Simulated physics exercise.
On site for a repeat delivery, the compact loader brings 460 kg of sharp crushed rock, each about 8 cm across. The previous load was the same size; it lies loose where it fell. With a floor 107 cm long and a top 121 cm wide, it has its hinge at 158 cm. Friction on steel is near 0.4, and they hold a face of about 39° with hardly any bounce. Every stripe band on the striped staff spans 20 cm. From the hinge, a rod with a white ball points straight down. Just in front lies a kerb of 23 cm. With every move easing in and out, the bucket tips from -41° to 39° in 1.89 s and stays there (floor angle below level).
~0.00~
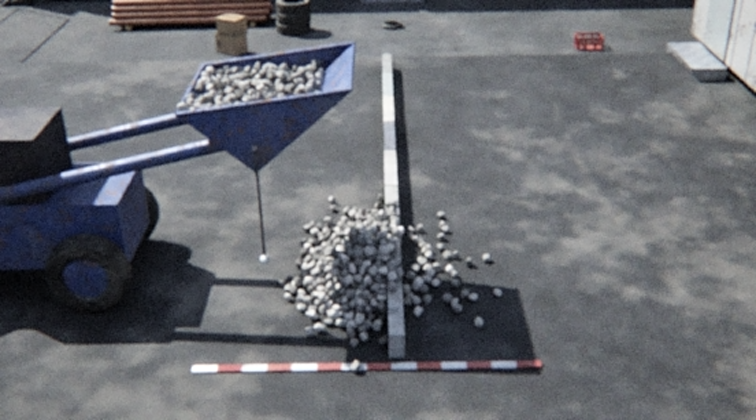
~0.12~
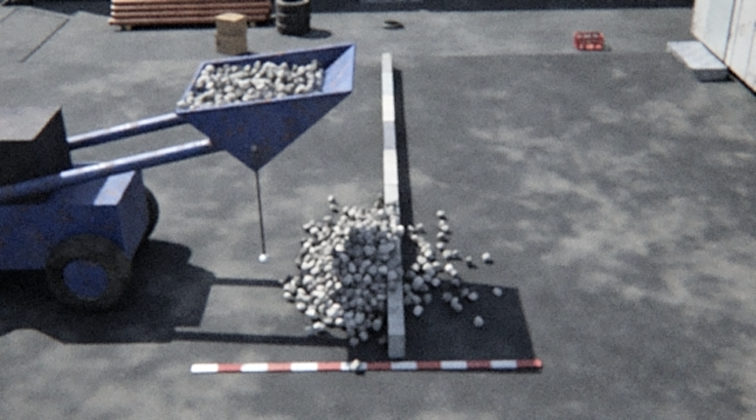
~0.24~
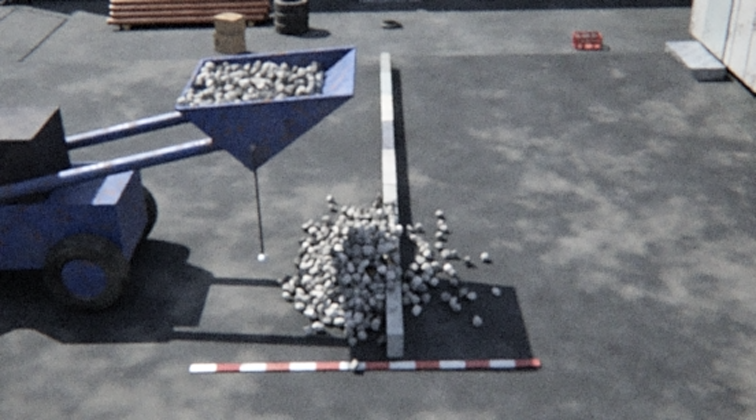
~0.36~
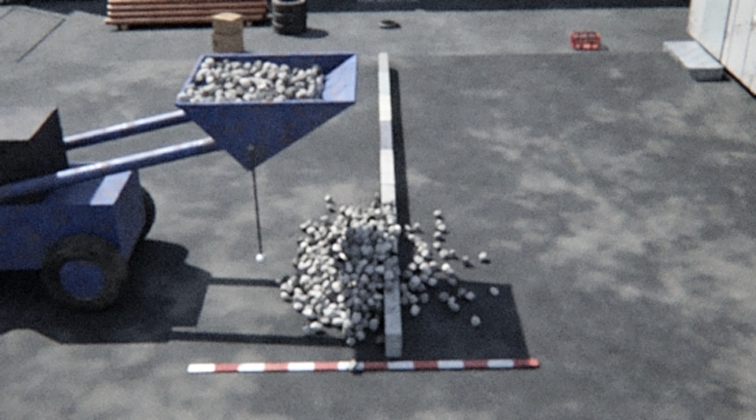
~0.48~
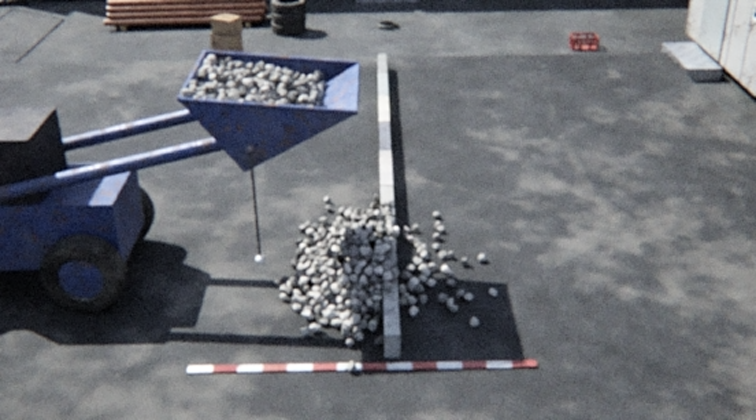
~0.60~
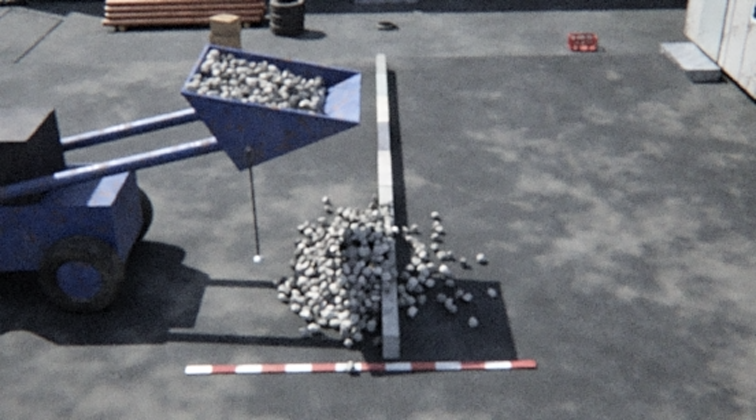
A blue loader's raised bucket, filled with pale grey stones, slowly tilts forward, its front edge dipping to the right while the stones stay inside, above a loose pile of similar stones lying across a low kerb.
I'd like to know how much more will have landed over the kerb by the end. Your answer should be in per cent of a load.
Roughly 59 in every hundred.
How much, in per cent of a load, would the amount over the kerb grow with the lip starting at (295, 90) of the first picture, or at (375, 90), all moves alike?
About 0 per cent for the first, 90 per cent for the second.
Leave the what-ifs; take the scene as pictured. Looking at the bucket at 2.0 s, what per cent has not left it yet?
It holds some 45 percent.
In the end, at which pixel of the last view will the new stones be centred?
I'd put their centre close to (405, 260).
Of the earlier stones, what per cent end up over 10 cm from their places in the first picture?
Close to 5 per cent.
After 1.4 s the floor is at 27°; in per cent of one load, 100 in the bucket, 93 on this side of the kerb, 7 over the kerb; the foremost stones are at (467, 281).
After 2.0 s the floor is at 39°; in per cent of one load, 44 in the bucket, 145 on this side of the kerb, 11 over the kerb; the foremost stones are at (467, 281).
After 2.3 s the floor is at 39°; in per cent of one load, 9 in the bucket, 153 on this side of the kerb, 37 over the kerb; the foremost stones are at (474, 271).
After 5.1 s the floor is at 39°; in per cent of one load, 0 in the bucket, 134 on this side of the kerb, 66 over the kerb; the foremost stones are at (518, 260). Net gain over the kerb, 59.
